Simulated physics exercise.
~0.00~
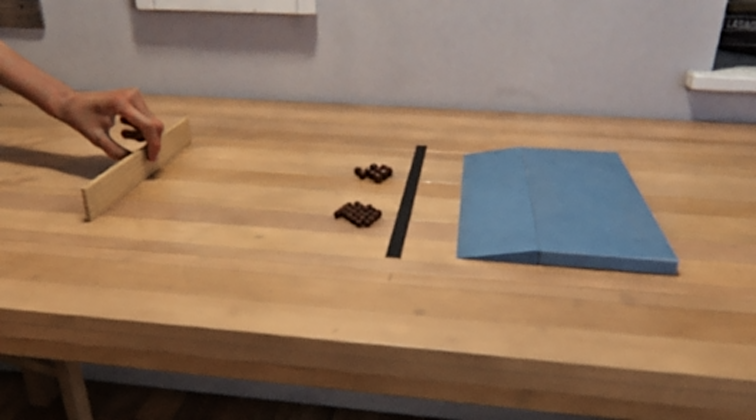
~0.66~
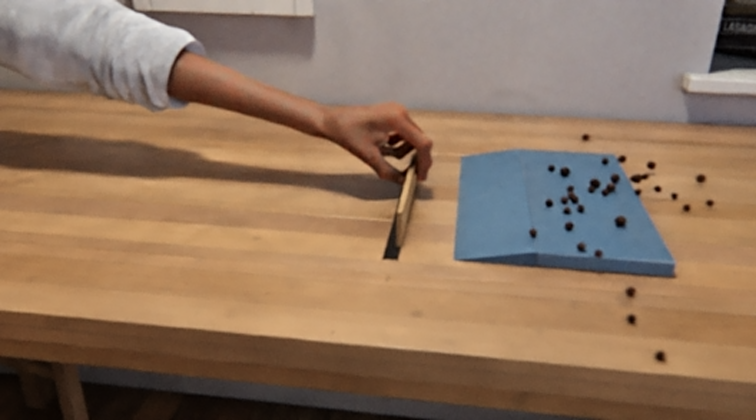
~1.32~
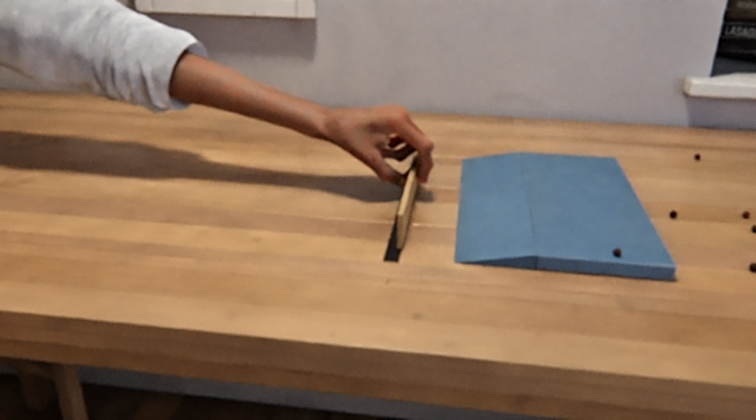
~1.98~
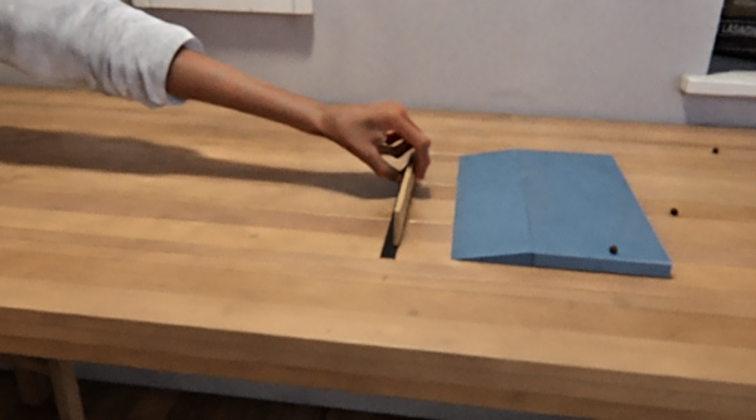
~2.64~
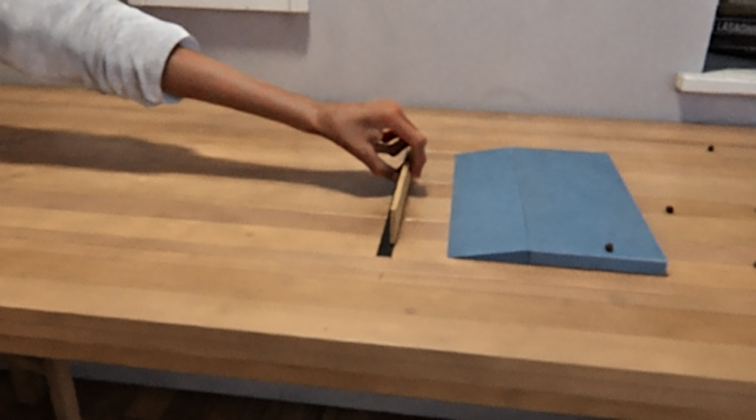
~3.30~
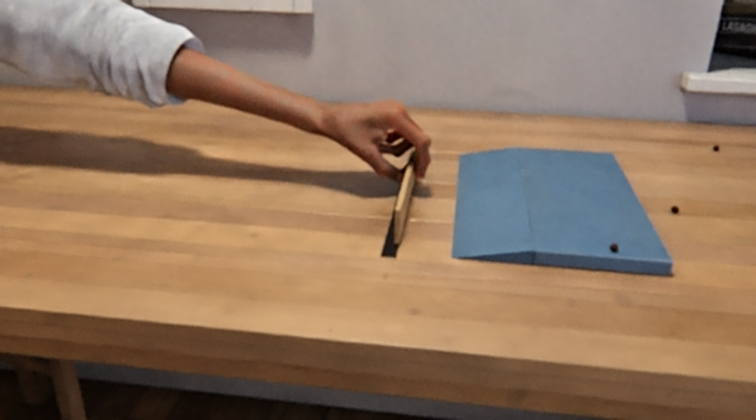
The video shows a hand sweeping a wooden strip rightward across a table, pushing two clusters of small dark pieces toward a low blue ramp and stopping at a black tape line. The pieces scatter over the ramp, most passing out of view, with a few left resting at the right.
